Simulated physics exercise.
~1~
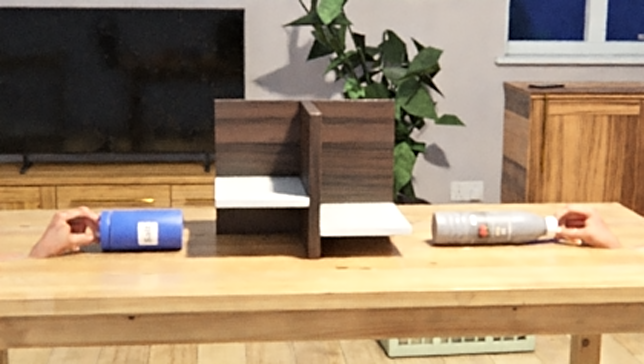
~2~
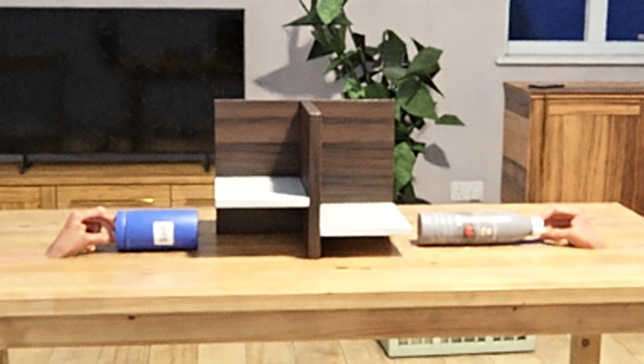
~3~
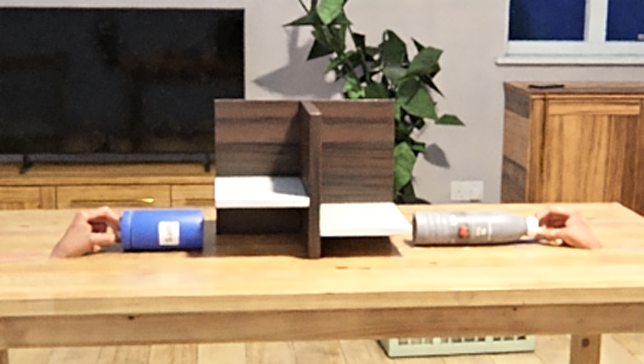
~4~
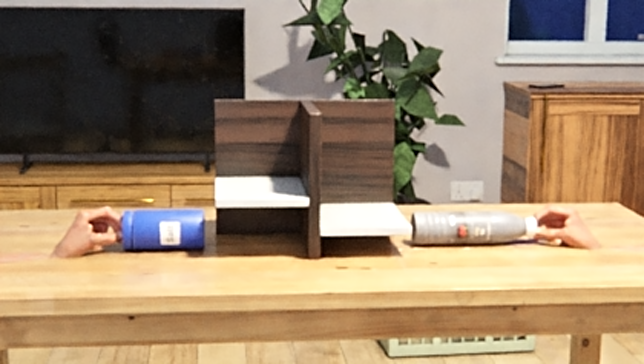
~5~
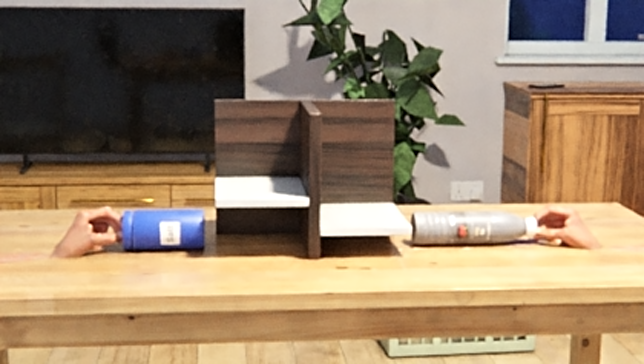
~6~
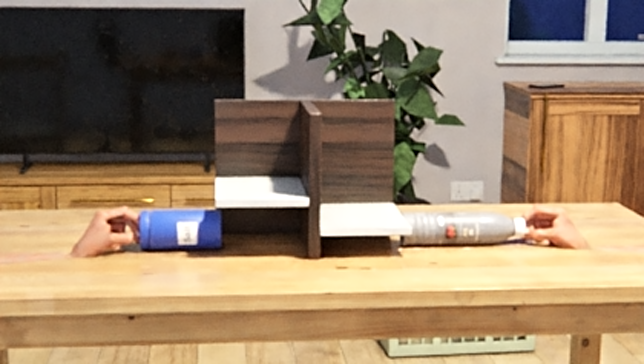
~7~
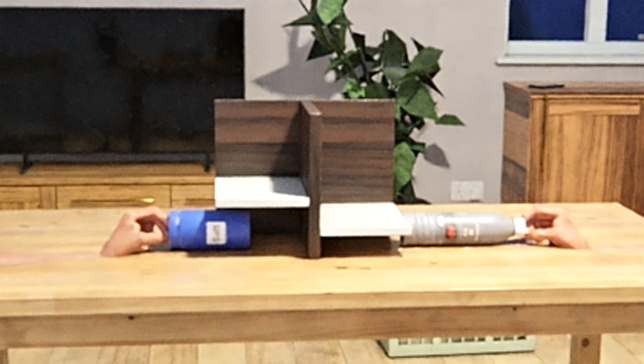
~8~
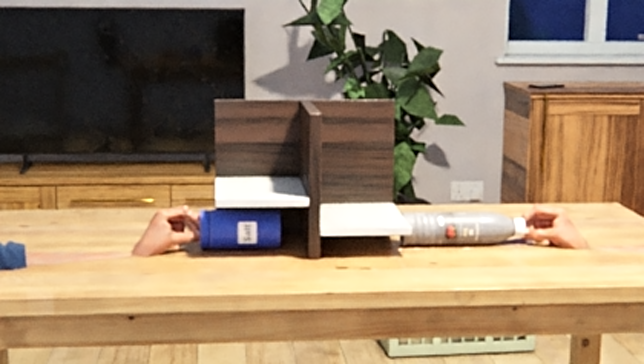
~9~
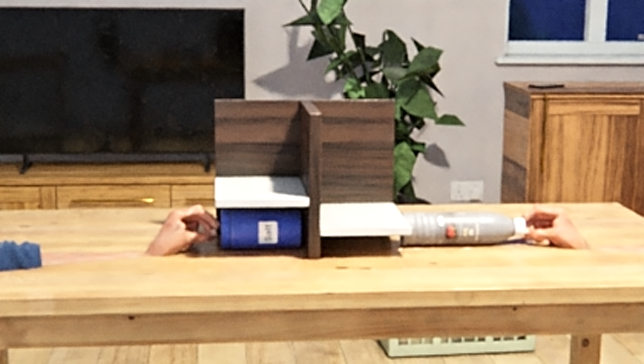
The video shows two hands sliding a blue jar and a grey bottle, both on their sides, toward a two-sided shelf on a table. The blue jar slides in under the left shelf, while the grey bottle stops at the edge of the lower right shelf.
